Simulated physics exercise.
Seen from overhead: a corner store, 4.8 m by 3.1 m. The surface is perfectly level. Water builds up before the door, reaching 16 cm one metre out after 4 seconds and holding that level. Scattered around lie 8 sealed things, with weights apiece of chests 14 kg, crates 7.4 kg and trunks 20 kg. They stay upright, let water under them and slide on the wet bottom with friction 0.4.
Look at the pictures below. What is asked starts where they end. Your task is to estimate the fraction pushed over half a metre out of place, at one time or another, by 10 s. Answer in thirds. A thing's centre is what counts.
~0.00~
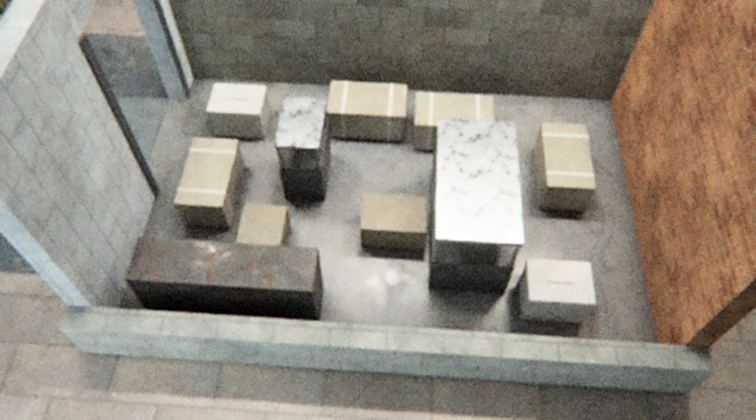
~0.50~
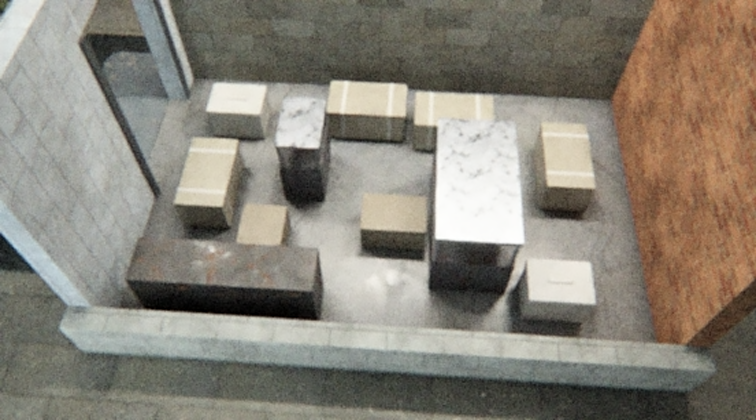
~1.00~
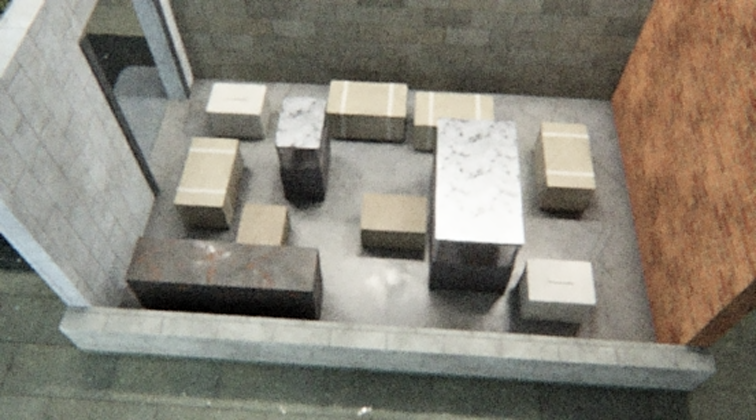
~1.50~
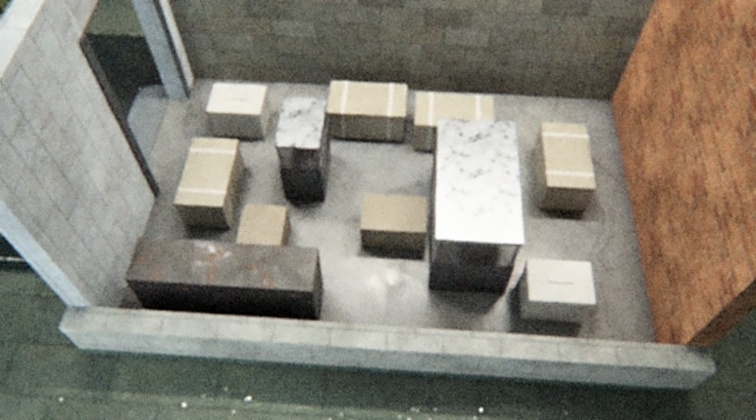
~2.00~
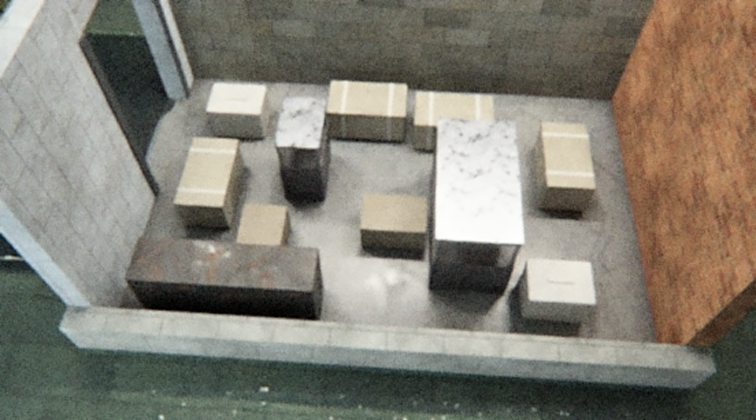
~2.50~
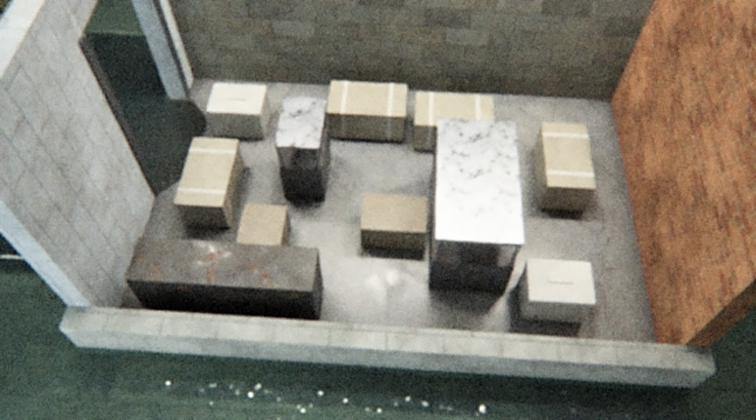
Two thirds or more.
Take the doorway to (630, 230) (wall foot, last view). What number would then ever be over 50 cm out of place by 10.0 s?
The answer then is 2.
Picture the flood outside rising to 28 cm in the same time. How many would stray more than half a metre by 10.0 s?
The answer would then be 6.
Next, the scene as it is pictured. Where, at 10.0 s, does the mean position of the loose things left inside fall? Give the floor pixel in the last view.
It works out to somewhere near (429, 209) on the floor.
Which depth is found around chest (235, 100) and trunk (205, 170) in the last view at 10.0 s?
First about 8 cm, second about 8 cm.
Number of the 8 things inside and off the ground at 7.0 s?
Total: 1.
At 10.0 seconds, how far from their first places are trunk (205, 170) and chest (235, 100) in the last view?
First 60 cm, then 150 cm.
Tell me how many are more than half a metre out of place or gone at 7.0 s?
My count gives 2.
After 3.5 s 0 of 8 are over 50 cm from their spots; 0 afloat.
After 4.5 s 0 of 8 are over 50 cm from their spots; 0 afloat.
After 7.0 s 2 of 8 are over 50 cm from their spots; 1 afloat.
After 10.0 s 6 of 8 are over 50 cm from their spots, and 6 have been at some point; 6 afloat.
